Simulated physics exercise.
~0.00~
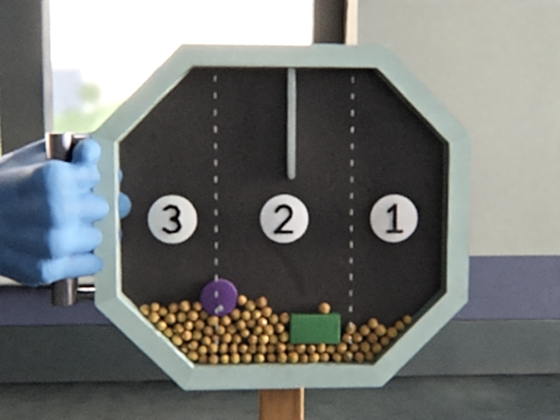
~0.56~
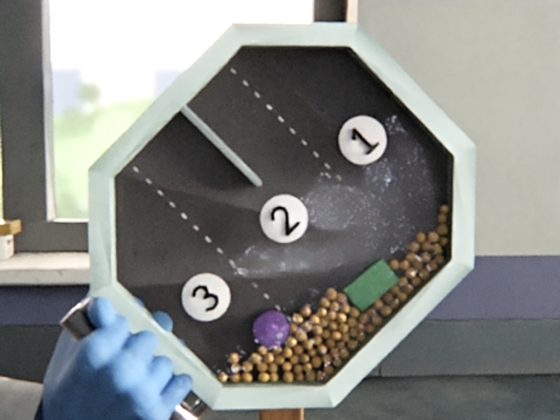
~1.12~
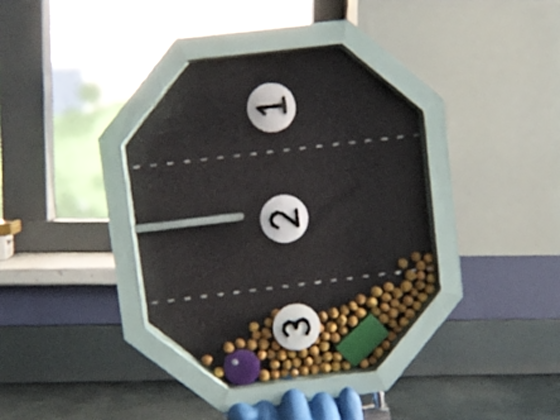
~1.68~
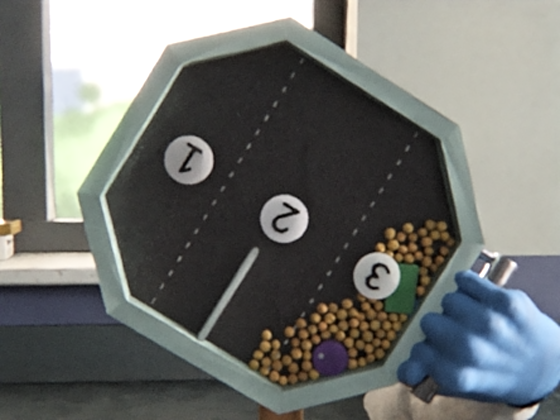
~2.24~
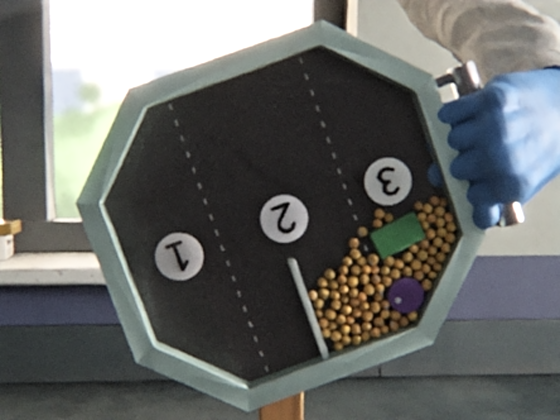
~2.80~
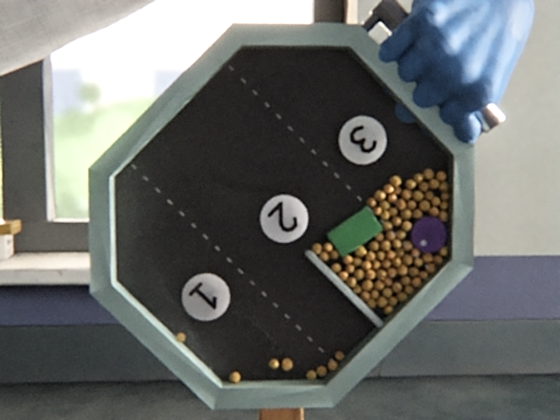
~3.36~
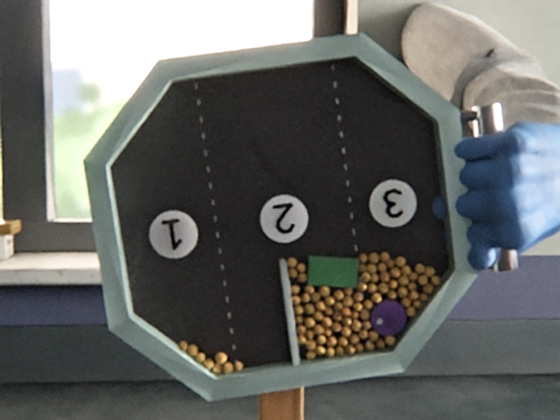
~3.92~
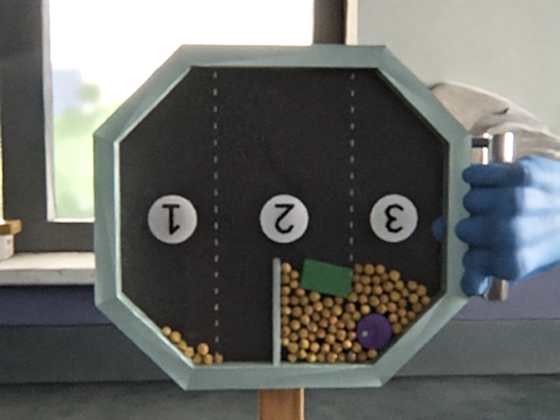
The footage shows a gloved hand turning an octagonal case of beads anticlockwise past upside down, then back clockwise until it rests inverted, most beads right of the divider, a few in strip one, the green block on top in strip two and the purple disc in strip three.
